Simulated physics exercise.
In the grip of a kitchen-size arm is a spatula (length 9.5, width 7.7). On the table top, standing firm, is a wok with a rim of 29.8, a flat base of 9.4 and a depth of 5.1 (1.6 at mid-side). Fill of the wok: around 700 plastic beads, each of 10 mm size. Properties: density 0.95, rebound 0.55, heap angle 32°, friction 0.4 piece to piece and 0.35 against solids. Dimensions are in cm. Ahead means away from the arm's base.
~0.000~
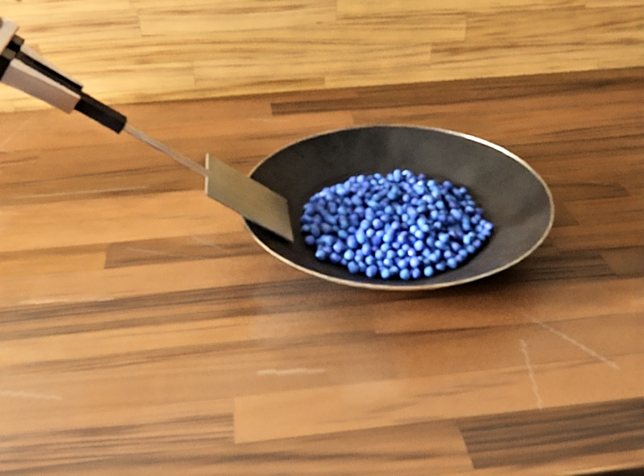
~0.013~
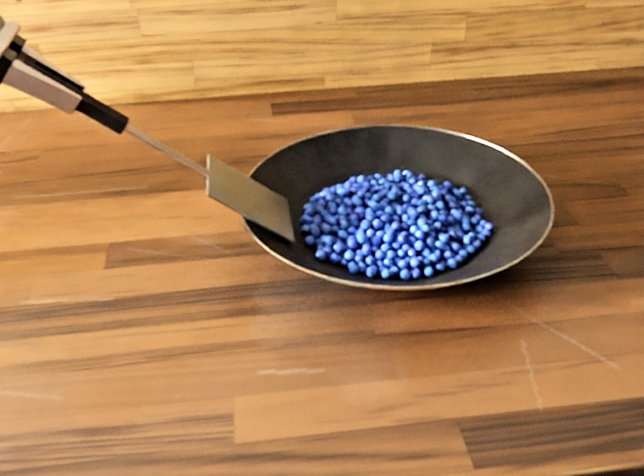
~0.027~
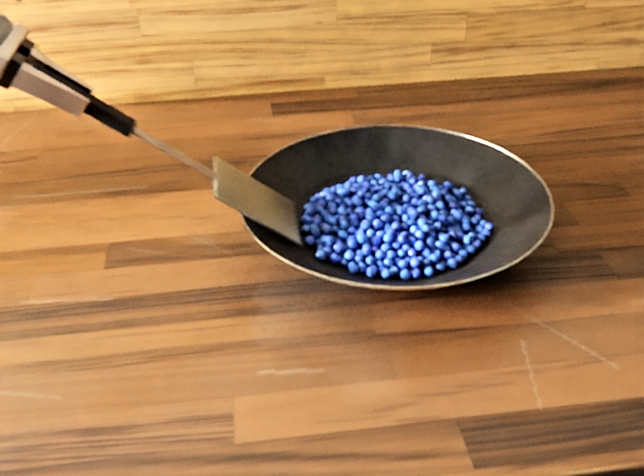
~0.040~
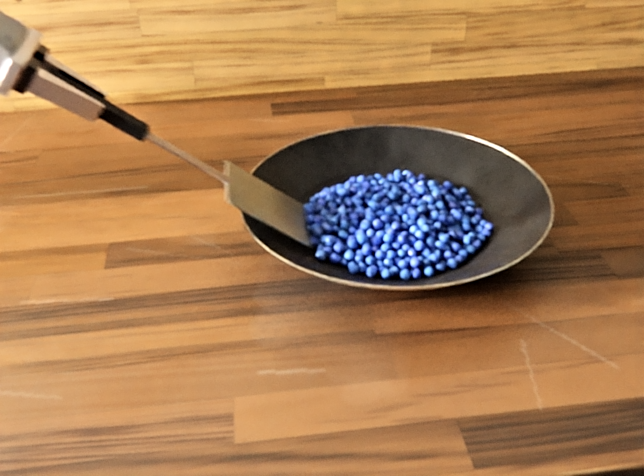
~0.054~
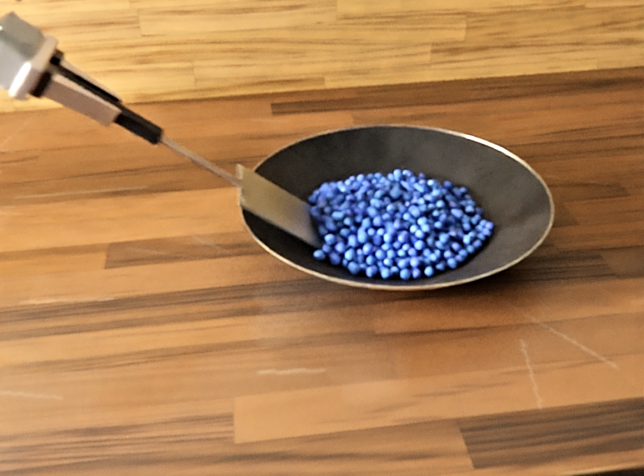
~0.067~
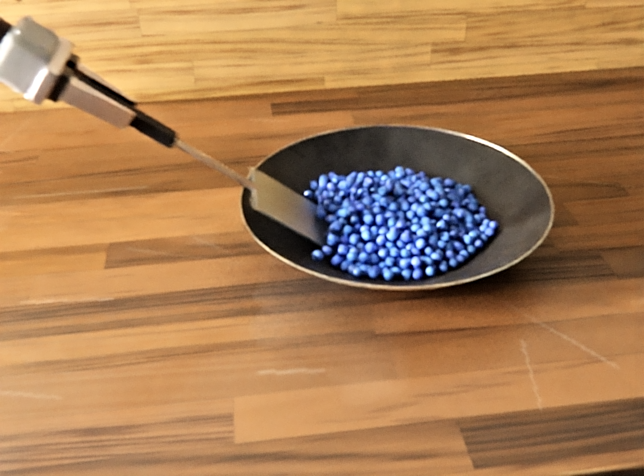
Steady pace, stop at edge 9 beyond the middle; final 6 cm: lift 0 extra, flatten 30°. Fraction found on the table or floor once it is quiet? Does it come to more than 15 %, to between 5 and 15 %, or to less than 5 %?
It comes to between 5 and 15 %.
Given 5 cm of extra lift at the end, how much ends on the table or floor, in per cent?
Close to 20 in a hundred.
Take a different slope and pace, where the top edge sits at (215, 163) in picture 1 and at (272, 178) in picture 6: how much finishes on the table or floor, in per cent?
I'd put it at roughly 15 per cent.
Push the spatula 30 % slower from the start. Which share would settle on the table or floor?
About 5 %.
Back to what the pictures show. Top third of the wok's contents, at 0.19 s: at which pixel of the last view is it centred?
It is centred at about (453, 196).
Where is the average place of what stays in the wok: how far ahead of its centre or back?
Some 5.0 cm ahead.
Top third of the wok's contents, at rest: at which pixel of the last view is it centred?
It is centred near (491, 189).
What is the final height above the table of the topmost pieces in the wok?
6.5 cm.
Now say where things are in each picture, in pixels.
The first frame shows spatula top edge at (207, 173), sloping 39°; upper third of the load around (390, 212), from x 305 to 490, top at y 175; 699 in the wok.
The second frame shows spatula top edge at (208, 174), sloping 39°; upper third of the load around (390, 212), from x 305 to 490, top at y 175.
The third frame shows spatula top edge at (215, 176), sloping 39°; upper third of the load around (390, 212), from x 305 to 490, top at y 175.
The fourth frame shows spatula top edge at (227, 180), sloping 39°; upper third of the load around (390, 212), from x 310 to 490, top at y 175.
The fifth frame shows spatula top edge at (240, 184), sloping 39°; upper third of the load around (389, 211), from x 315 to 490, top at y 175.
The sixth frame shows spatula top edge at (253, 187), sloping 39°; upper third of the load around (390, 208), from x 310 to 495, top at y 170; 699 in the wok.
By 0.13 s, sloping 39°, highest piece 6 above the table; 699 in the wok.
By 0.19 s, sloping 31°, highest piece 5 above the table; 699 in the wok.
By 0.42 s, sloping 9°, highest piece 7 above the table; 630 in the wok, 61 on the table or floor, 8 on the blade or in flight.
By 1.47 s, sloping 9°, highest piece 6 above the table; 629 in the wok, 70 on the table or floor.
Final count, 629 in the wok, 70 on the table or floor. That is 10 % on the table or floor.
